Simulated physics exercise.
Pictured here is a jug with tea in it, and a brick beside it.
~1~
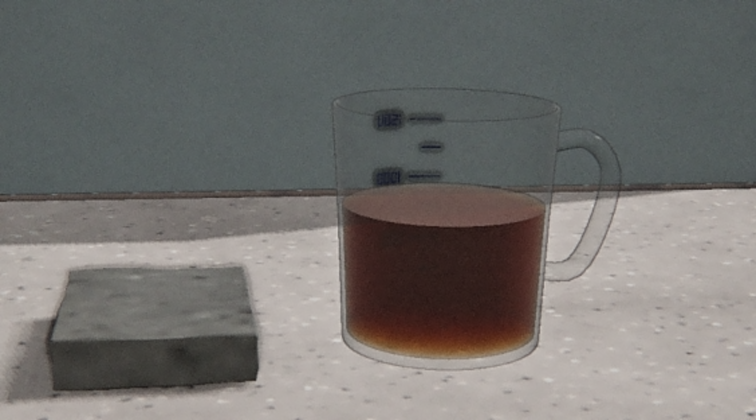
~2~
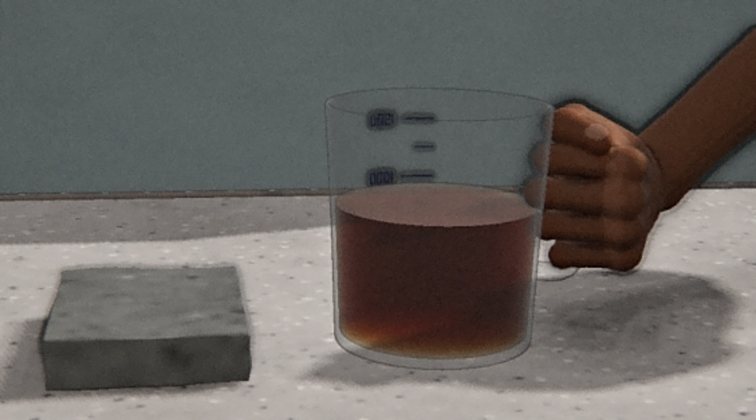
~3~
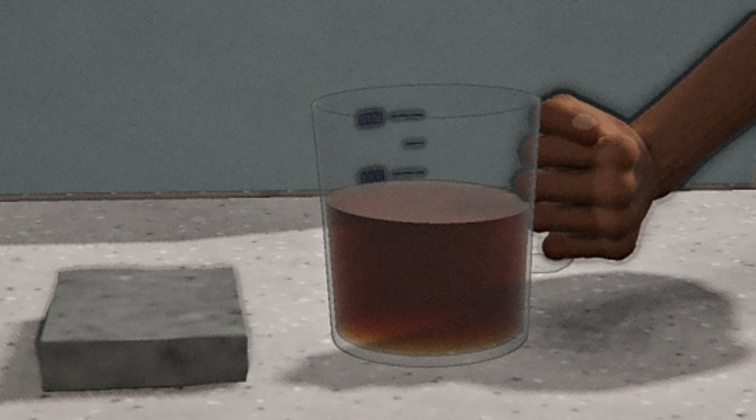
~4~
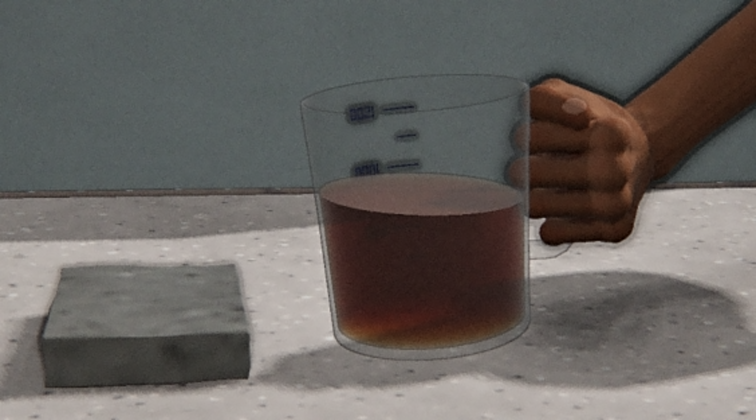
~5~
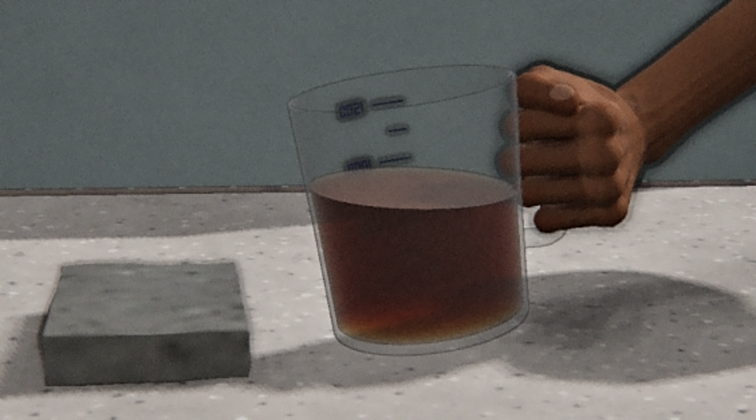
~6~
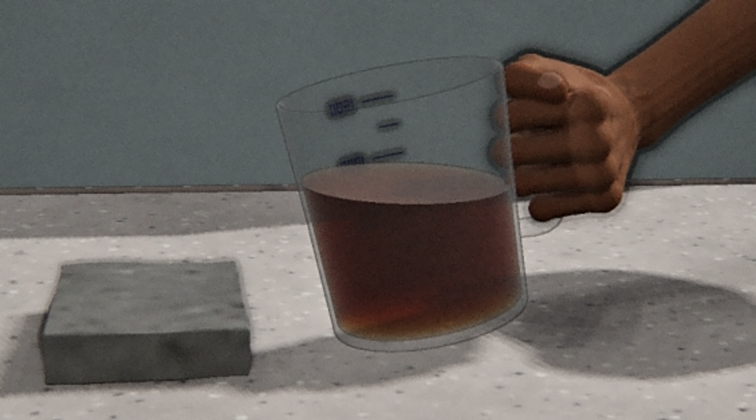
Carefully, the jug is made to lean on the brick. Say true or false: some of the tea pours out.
True.
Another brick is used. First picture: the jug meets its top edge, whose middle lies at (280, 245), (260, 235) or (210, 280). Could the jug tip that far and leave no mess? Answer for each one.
Taking them in order: Keeps every drop, keeps every drop, overflows.
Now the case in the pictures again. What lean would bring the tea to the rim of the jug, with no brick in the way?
I'd say at some 45 degrees.
Soon after, the jug leans by about 35°; nothing has left it.
Later, the jug leans by about 50°; some has gone over its rim; about three quarters of the tea is inside.
In the end, the jug leans by about 60°, against the brick; some has gone over its rim; about two thirds of the tea is inside.
